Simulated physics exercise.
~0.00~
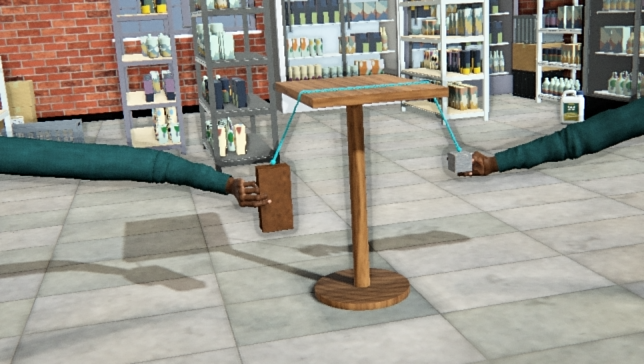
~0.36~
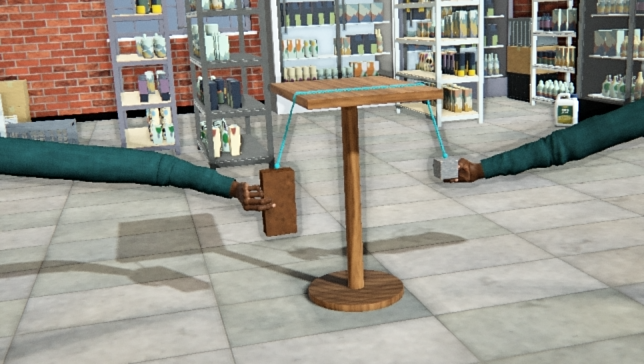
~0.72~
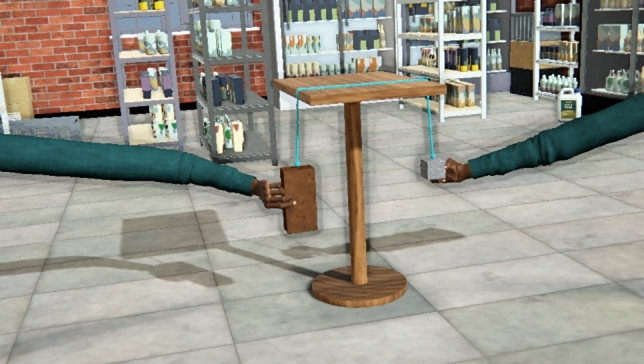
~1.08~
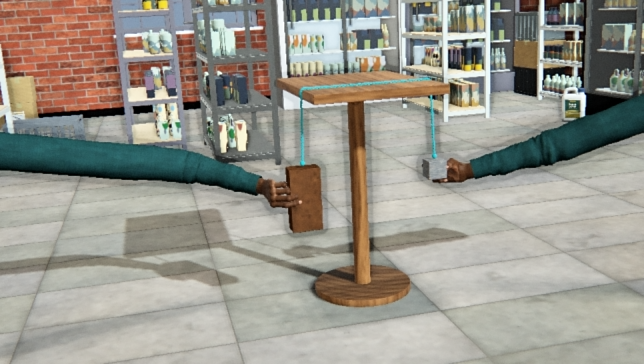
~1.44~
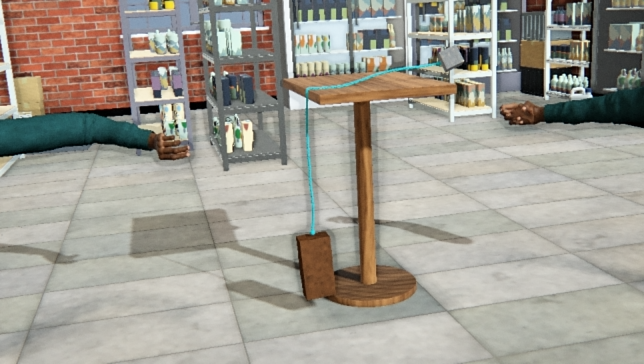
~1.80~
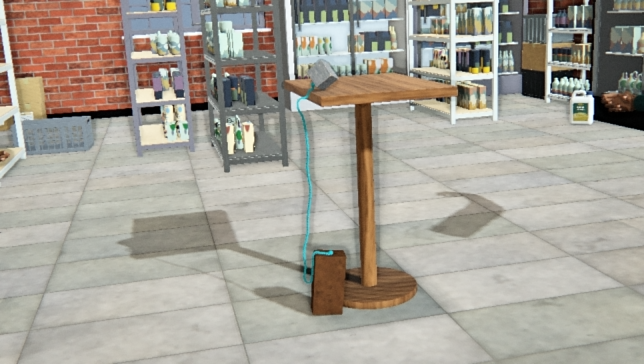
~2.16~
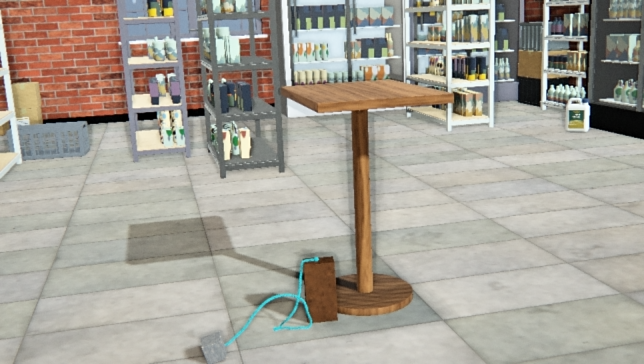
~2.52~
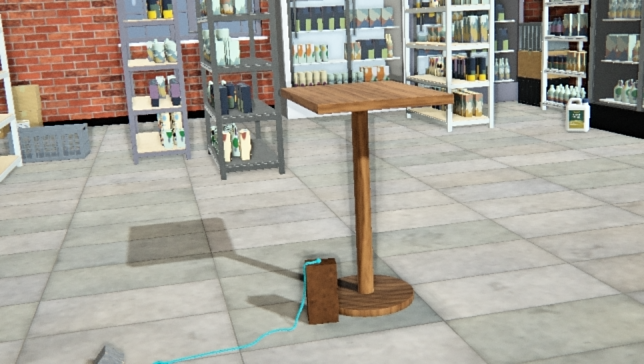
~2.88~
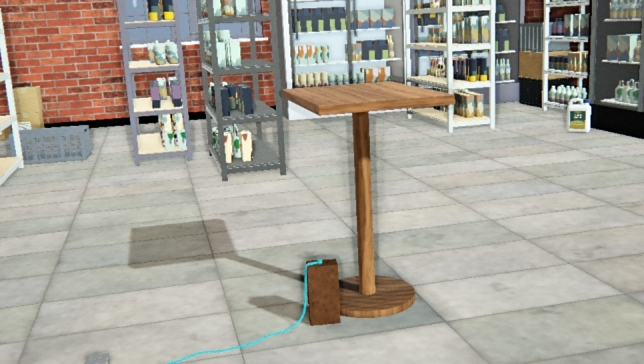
A turquoise shoelace runs over the top of a wooden plant stand, joining a brown brick on the left to a small grey block on the right, each held by a green-sleeved hand. The slightly swaying view looks across a grey tiled shop floor toward stocked shelves and a red brick wall. The hands ease both things inward, then let go and draw back. The brick drops to the floor beside the stand's base while the block is pulled up and across the top. The block tumbles off the left side and slides toward the lower left, leaving brick, block and shoelace down on the floor.
